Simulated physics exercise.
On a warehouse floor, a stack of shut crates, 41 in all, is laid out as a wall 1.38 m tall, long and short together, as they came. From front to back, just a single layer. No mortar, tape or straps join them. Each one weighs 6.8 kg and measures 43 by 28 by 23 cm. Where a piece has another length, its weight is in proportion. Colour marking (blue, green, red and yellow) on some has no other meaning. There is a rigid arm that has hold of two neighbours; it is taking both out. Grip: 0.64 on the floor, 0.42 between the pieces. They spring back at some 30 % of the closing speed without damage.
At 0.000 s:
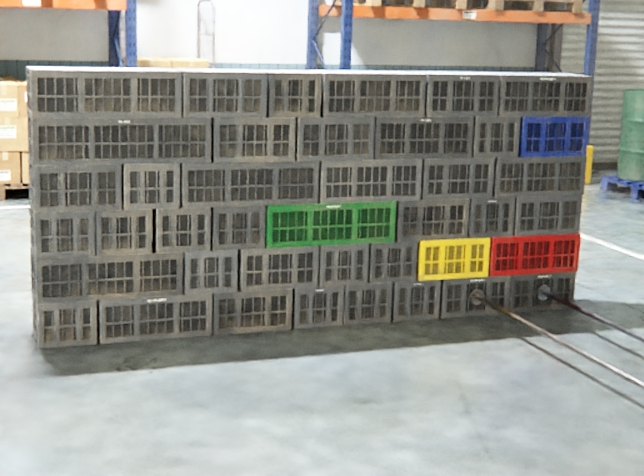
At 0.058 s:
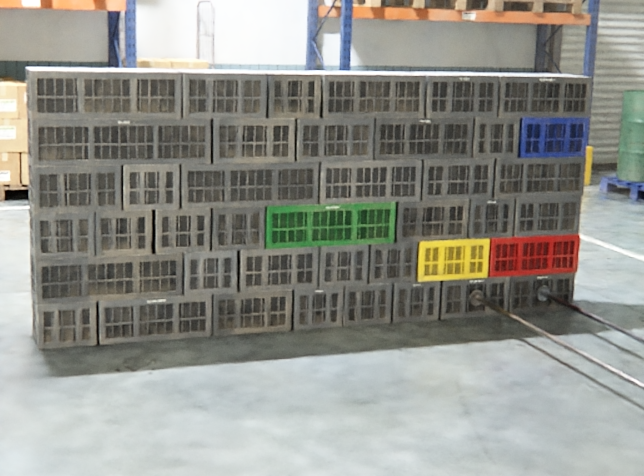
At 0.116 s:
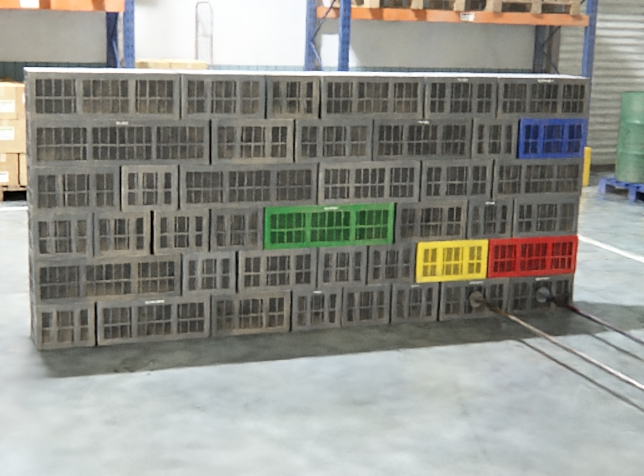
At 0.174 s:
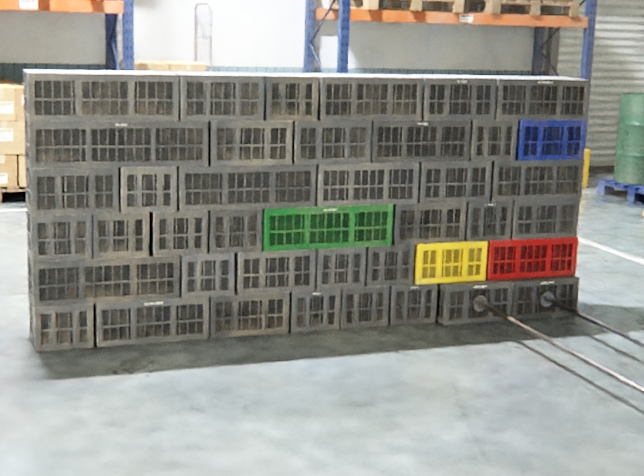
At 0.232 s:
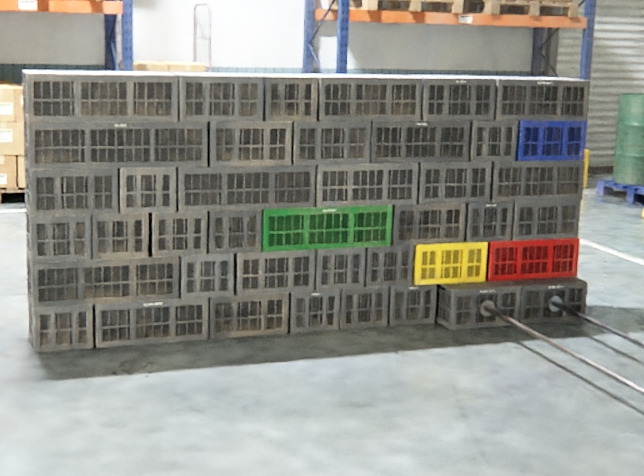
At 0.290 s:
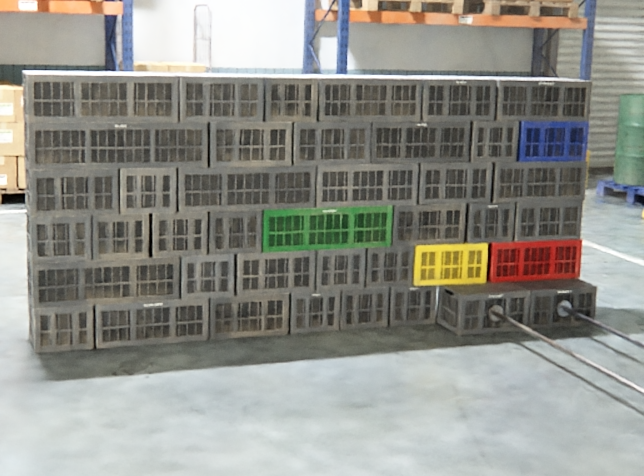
Two long rods slowly pull two grey crates out from the wall's bottom right.
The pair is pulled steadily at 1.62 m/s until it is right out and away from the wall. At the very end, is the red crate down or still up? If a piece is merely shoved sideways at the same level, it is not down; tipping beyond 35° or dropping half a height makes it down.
At the very end the red crate is down.
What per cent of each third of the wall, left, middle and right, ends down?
0, 0 and 40 per cent, from left to right.
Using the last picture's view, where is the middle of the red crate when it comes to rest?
At about (535, 300).
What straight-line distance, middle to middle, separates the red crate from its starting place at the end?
Distance start to end: Approx. 30 cm.
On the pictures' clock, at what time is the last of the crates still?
I'd put it around 2.5 seconds.
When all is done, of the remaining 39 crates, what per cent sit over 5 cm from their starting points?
It works out to 20 percent.
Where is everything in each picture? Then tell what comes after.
In the first frame (each place is the centre of the face we see best), pulled crate (526, 285) not yet moving; red crate (536, 255); blue crate (556, 137); yellow crate (455, 259); the others all in place.
The second frame shows pulled crate (525, 286) not yet moving; red crate (536, 256).
The third frame shows pulled crate (524, 287) 10 mm out; red crate (534, 257).
The fourth frame shows pulled crate (529, 292) 7 cm out; red crate (534, 258).
The fifth frame shows pulled crate (537, 296) 17 cm out; red crate (535, 259) moved 27 mm; 4 have shifted.
The sixth frame shows pulled crate (546, 301) 26 cm out; red crate (538, 261) moved 51 mm; blue crate (555, 142) moved 32 mm; yellow crate (452, 265) moved 27 mm; 8 have shifted.
By 0.42 s, none of the 39 other crates down, 9 disturbed; red crate tilted 5°; blue crate moved 8 cm.
By 0.70 s, 4 of the 39 other crates down; red crate 23 cm lower; blue crate tilted 23°, 18 cm lower.
By 1.42 s, 5 of the 39 other crates down; red crate 23 cm lower; blue crate tilted 61°, 59 cm lower.
By 1.92 s, 5 of the 39 other crates down; red crate 23 cm lower; blue crate upside down.
When it is over (2.7 s), 5 of the 39 other crates down; red crate 23 cm lower; blue crate upside down; yellow crate moved 35 mm. In pixels of the last frame, middles, red crate near (535, 300).
